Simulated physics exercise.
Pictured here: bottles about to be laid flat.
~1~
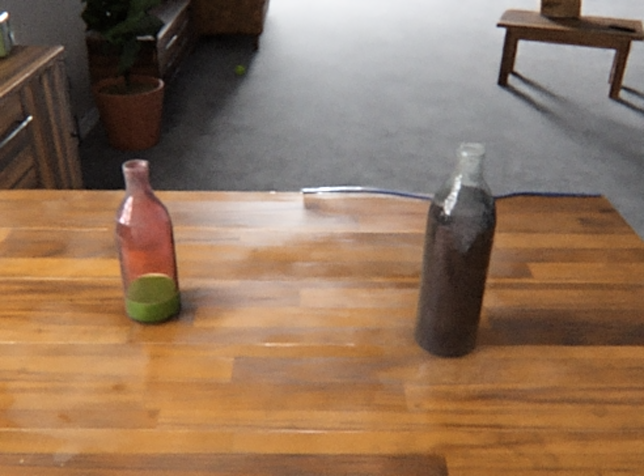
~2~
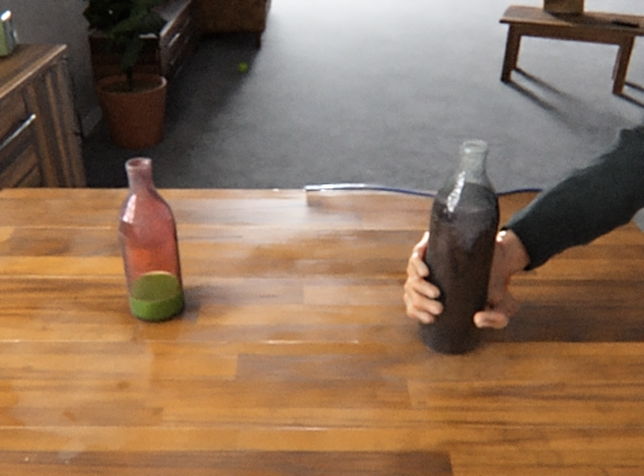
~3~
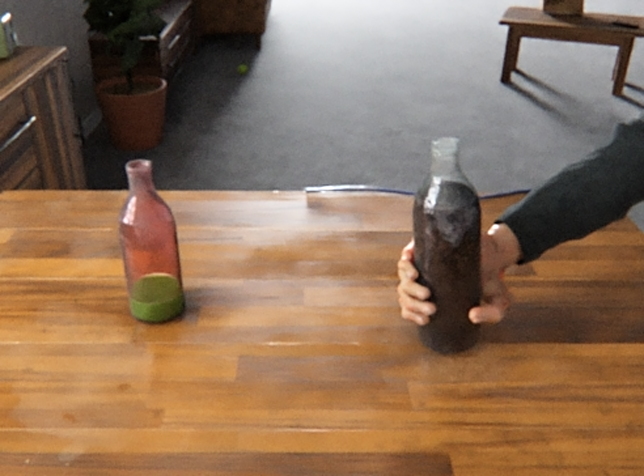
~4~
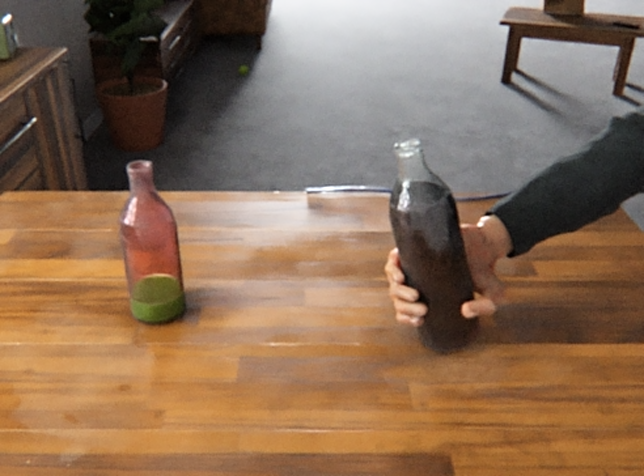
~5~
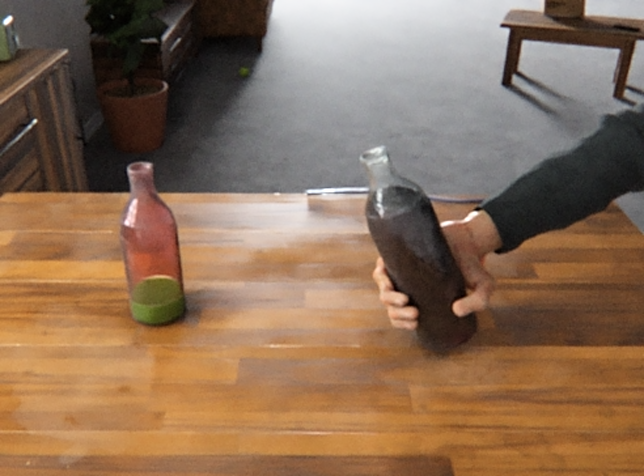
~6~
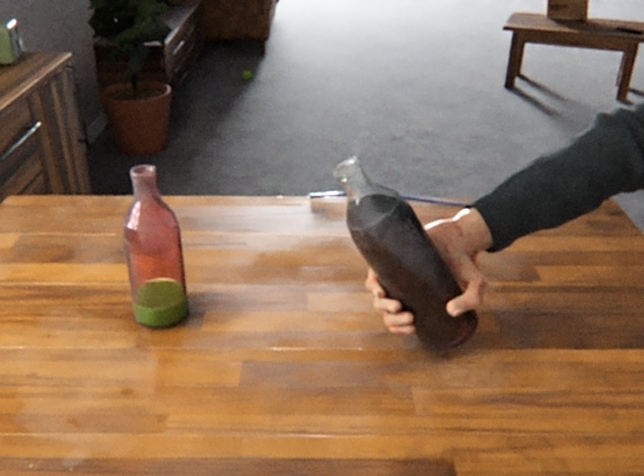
The video shows two open glass bottles on a wooden table, a reddish one with a little green liquid and a larger, mostly full dark one. A hand grasps the dark bottle from the right and tilts it leftward.
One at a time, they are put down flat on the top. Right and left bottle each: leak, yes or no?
Left: No, right: Yes.
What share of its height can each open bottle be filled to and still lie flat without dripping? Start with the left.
Fill limits, first then second: 22 % and 26 %.
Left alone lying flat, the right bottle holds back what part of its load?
Roughly 35 in a hundred is kept.
Soon after, the right bottle is nearly down; right bottle, it is running out of the neck.
Later, the right bottle lies flat; right bottle, it is running out of the neck.
In the end, both lie flat; right bottle, it is running out of the neck; left bottle, nothing comes out.
